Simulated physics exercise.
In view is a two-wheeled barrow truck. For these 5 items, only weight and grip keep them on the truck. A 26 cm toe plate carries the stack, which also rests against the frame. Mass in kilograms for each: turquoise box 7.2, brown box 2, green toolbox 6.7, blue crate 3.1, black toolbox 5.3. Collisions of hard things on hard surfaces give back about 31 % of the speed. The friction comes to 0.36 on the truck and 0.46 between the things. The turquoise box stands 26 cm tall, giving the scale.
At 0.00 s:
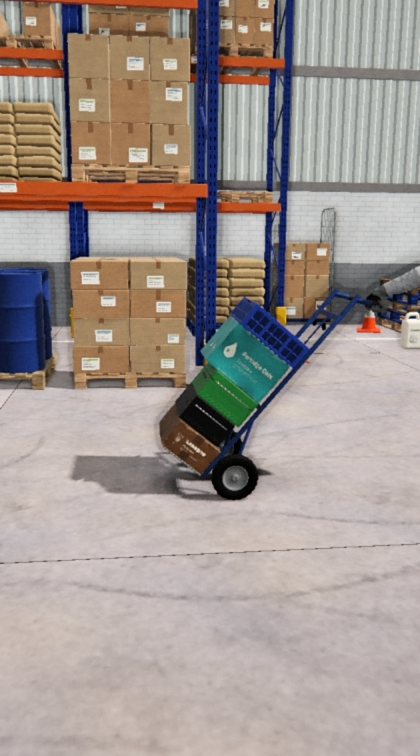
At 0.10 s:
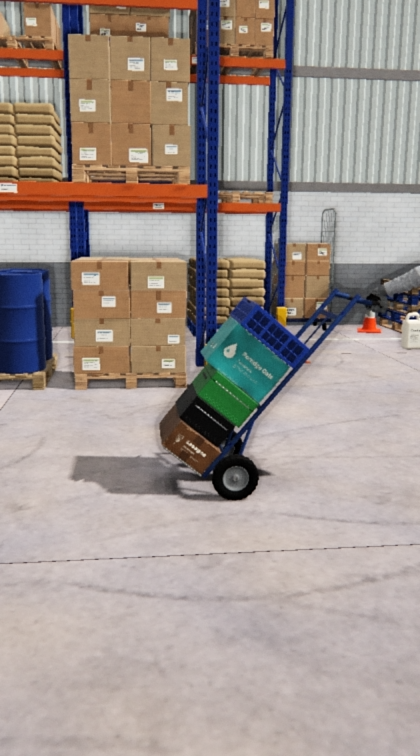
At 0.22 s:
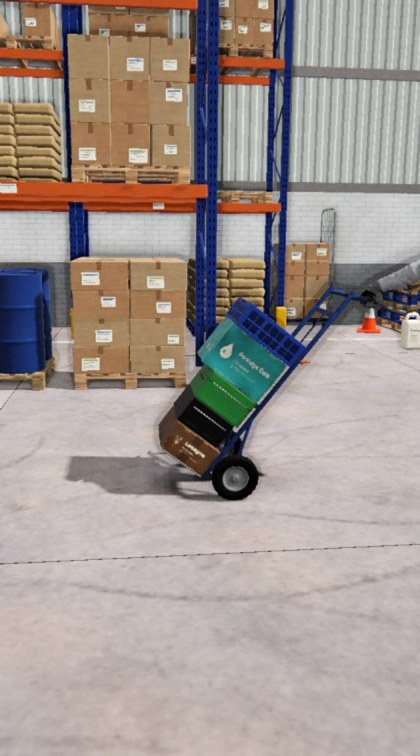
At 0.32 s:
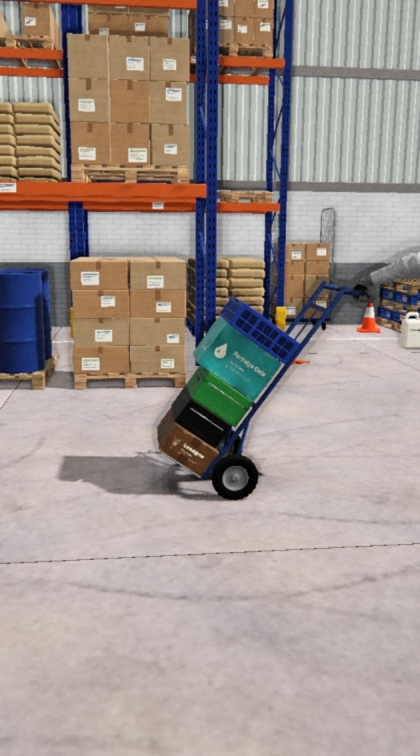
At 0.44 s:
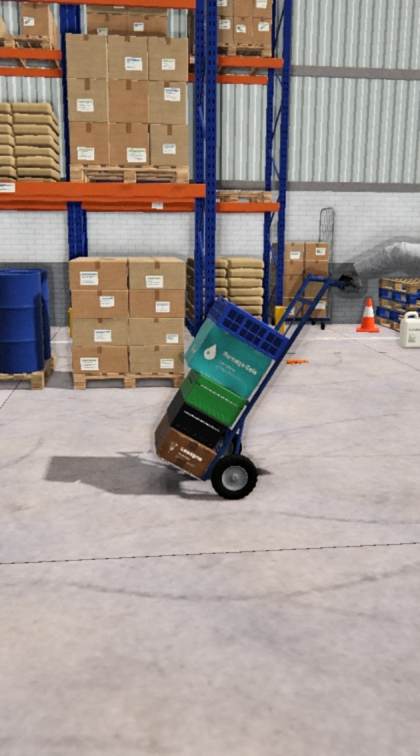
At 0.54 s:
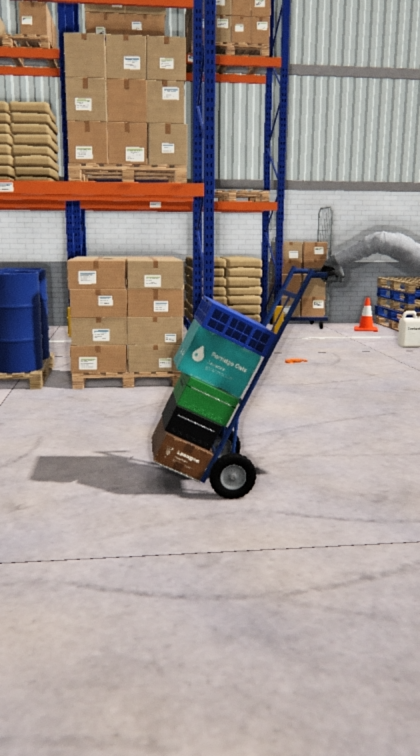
A blue two-wheeled hand truck leans back to the right in a warehouse, carrying a brown box, black and green toolboxes, a turquoise box and a blue crate. Barely moving at first, it then swings steadily more upright as a grey-sleeved arm at the right pushes its handle up and leftward.
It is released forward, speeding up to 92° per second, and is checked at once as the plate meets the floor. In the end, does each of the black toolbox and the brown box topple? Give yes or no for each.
Black toolbox: Yes, it topples; brown box: Yes, it topples.
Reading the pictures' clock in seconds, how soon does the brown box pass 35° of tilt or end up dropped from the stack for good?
1.6 s or so.
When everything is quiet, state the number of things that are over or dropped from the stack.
My answer is 5.
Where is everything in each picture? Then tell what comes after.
The first picture shows truck 40° back; black toolbox (204, 413); brown box (188, 437).
The second picture shows truck 40° back; blue crate (268, 331); turquoise box (244, 359).
The third picture shows truck 38° back; green toolbox (222, 393); blue crate (264, 331).
The fourth picture shows truck 36° back; turquoise box (236, 358); green toolbox (219, 393).
The fifth picture shows truck 31° back; blue crate (246, 327); turquoise box (227, 358).
The sixth picture shows truck 27° back; black toolbox (191, 420); brown box (181, 446).
By 1.34 s, truck upright; black toolbox rocked 19° off its seat near (160, 437); brown box rocked 19° off its seat near (172, 462); blue crate rocked 19° off its seat.
By 1.74 s, truck upright; turquoise box, green toolbox and blue crate now dropped from the stack; black toolbox rocked 58° off its seat near (128, 446); brown box rocked 58° off its seat near (155, 457).
By 2.14 s, truck upright; black toolbox now dropped from the stack; brown box on its side near (134, 459).
When it is over (3.2 s), dropped from the stack and tipped over, turquoise box, green toolbox, blue crate and black toolbox; lying over on the truck, brown box. End places, in pixels of the last picture, black toolbox near (107, 463), brown box near (139, 461).
